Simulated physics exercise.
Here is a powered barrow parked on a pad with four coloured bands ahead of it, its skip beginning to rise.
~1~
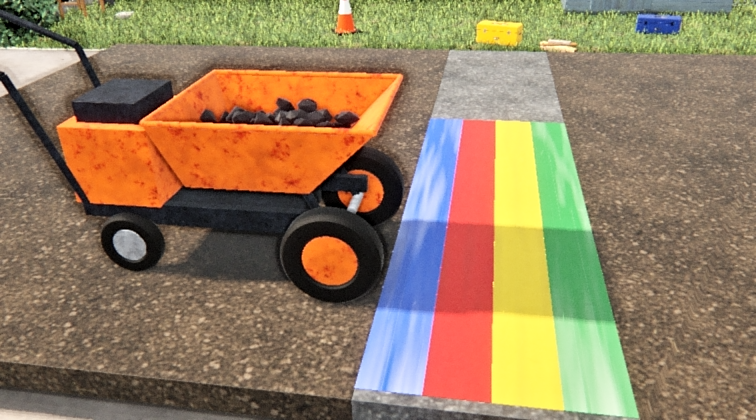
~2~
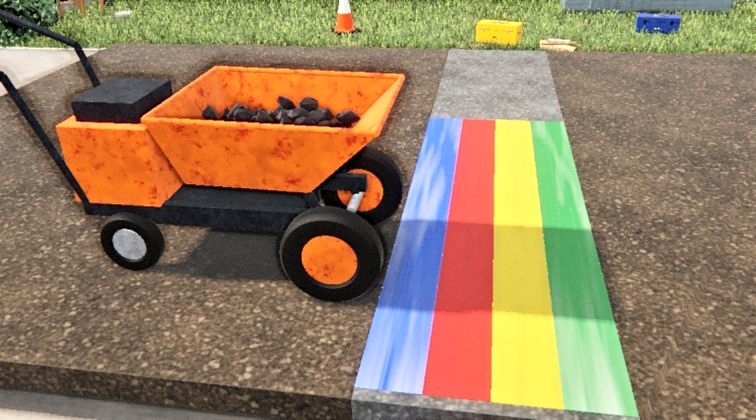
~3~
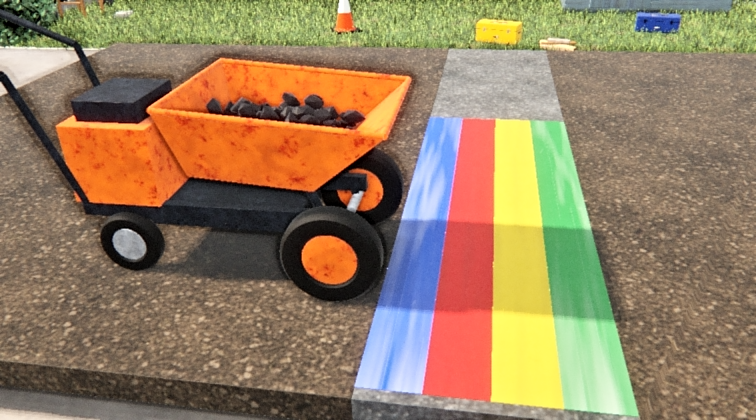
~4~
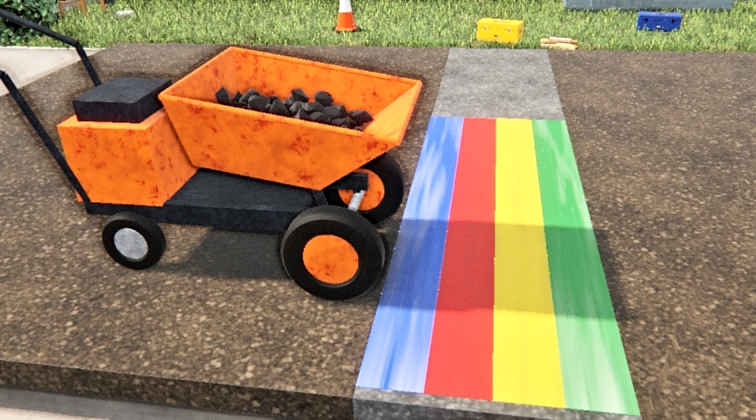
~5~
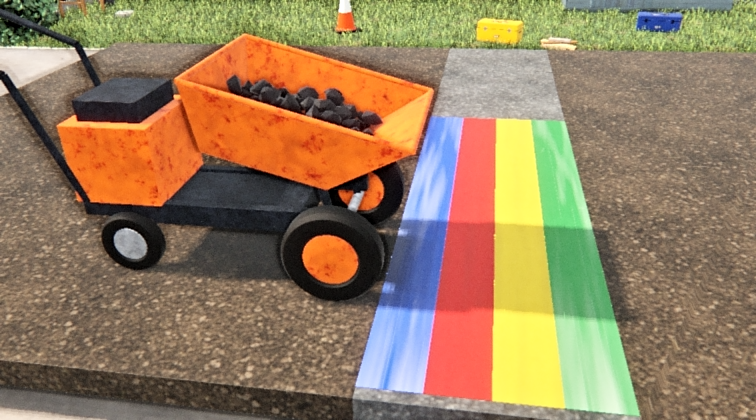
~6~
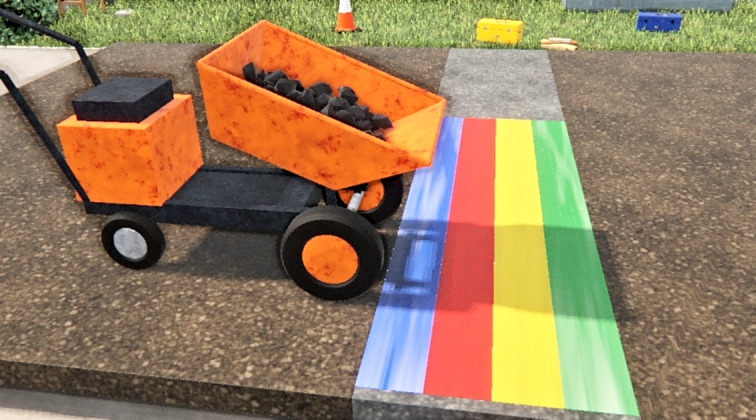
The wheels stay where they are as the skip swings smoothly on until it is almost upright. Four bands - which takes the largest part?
Largest part: The yellow band.
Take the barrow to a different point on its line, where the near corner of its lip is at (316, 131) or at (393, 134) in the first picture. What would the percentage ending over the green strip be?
10 % then 30 %.
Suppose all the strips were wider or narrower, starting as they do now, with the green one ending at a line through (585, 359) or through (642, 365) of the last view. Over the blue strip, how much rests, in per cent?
I get 0 % for the first one and 0 % for the second.
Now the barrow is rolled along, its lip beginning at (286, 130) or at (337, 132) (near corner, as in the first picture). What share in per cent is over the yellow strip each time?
The first gives close to 20 per cent and the second 30 per cent.
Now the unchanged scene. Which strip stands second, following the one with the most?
I'd say green.
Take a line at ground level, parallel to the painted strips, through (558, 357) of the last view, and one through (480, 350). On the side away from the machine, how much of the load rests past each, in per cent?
Roughly 40 and 80 percent.
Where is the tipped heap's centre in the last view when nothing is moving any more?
It settles centred around (536, 262).
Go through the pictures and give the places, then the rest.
In the first frame, lip of the skip at (373, 133), level; top of the load at (297, 115), lumps of coal; blue strip at (399, 338); red strip at (461, 344); yellow strip at (525, 350); green strip at (590, 356).
In the second frame, lip of the skip at (376, 134), tipped barely; top of the load at (265, 122).
In the third frame, lip of the skip at (384, 137), tipped barely; top of the load at (270, 117).
In the fourth frame, lip of the skip at (397, 142), tipped a little; top of the load at (255, 105).
In the fifth frame, lip of the skip at (412, 152), tipped clearly; top of the load at (248, 106).
In the sixth frame, lip of the skip at (428, 164), tipped clearly; top of the load at (262, 96); blue strip at (400, 336); red strip at (461, 342); yellow strip at (525, 348); green strip at (591, 354).
Soon, skip tipped steeply; all in the skip.
A while on, skip tipped right over; about half in the skip; a small part over the red strip; about a third over the yellow strip; a small part over the green strip.
Towards the end, skip tipped right over; a small part in the skip; a small part over the red strip; about a third over the yellow strip; about a quarter over the green strip; a small part off the paint.
Finally, skip tipped right over; a small part in the skip; none over the blue strip; a small part over the red strip; about a third over the yellow strip; about a quarter over the green strip; a small part off the paint.
